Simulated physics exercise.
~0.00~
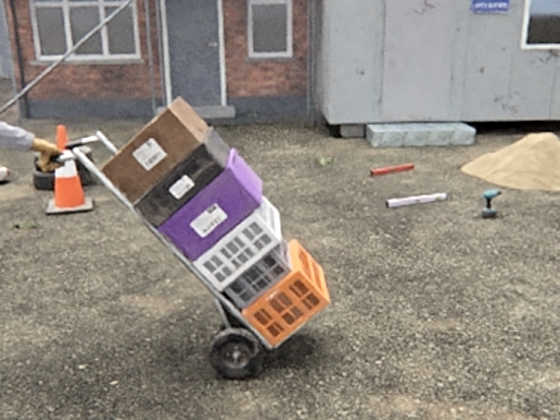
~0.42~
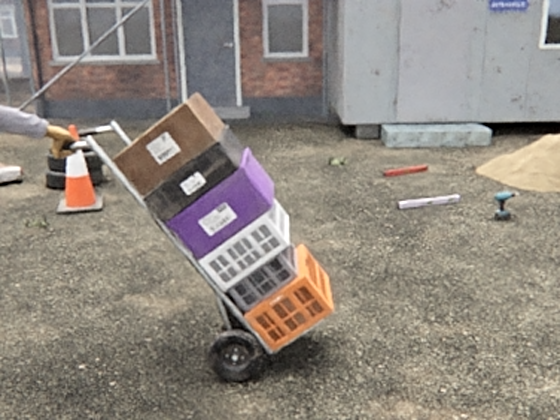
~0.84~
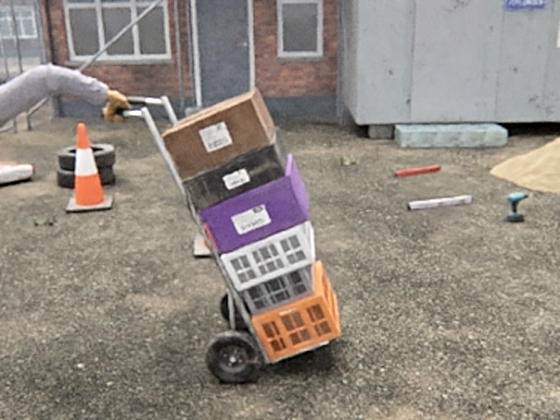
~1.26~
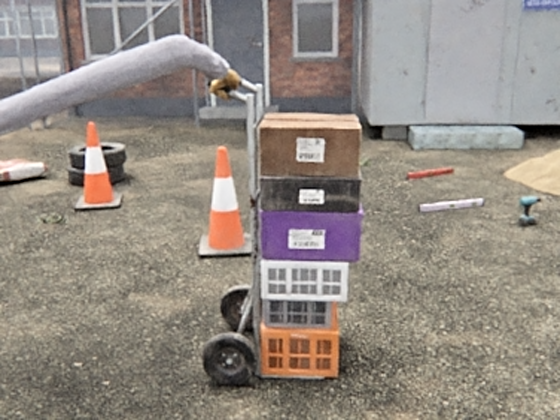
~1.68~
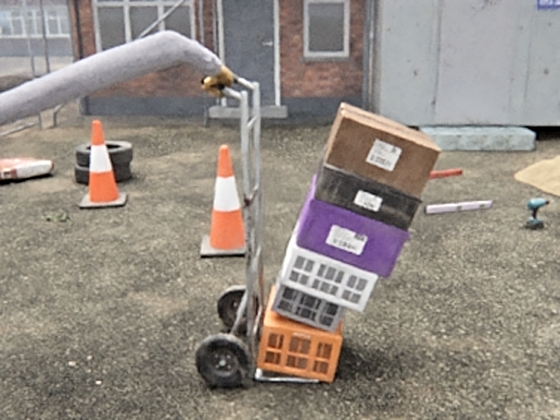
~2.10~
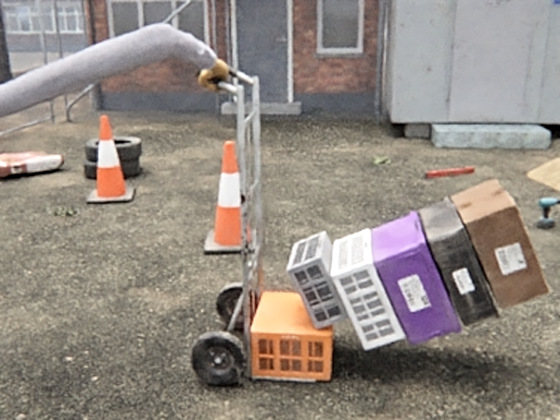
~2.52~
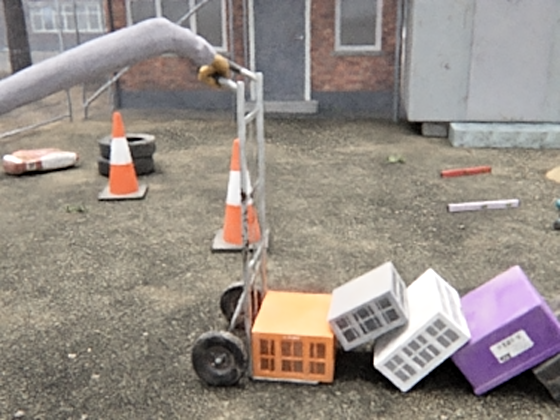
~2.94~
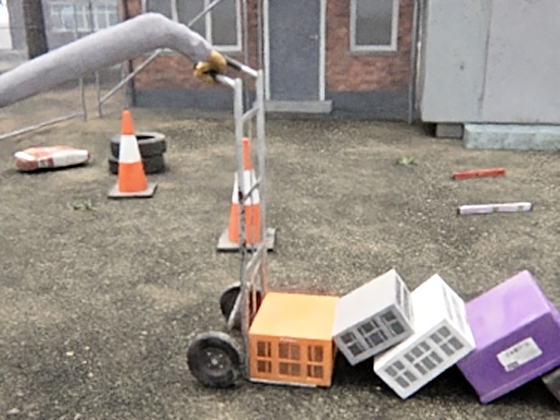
A two-wheeled hand truck, tilted back and held by a gloved hand at the left, carries a stack with an orange crate at the bottom, then a grey crate, a white crate, a purple tote, a black tote and a brown parcel on top. The arm swings the truck upright until its plate meets the gravel. The stack keeps going, leaning away to the right. Everything above the orange crate topples over and spills across the ground. The truck stands still with the orange crate on its plate, the grey crate tipped against it, and the white crate and purple tote lying beyond.
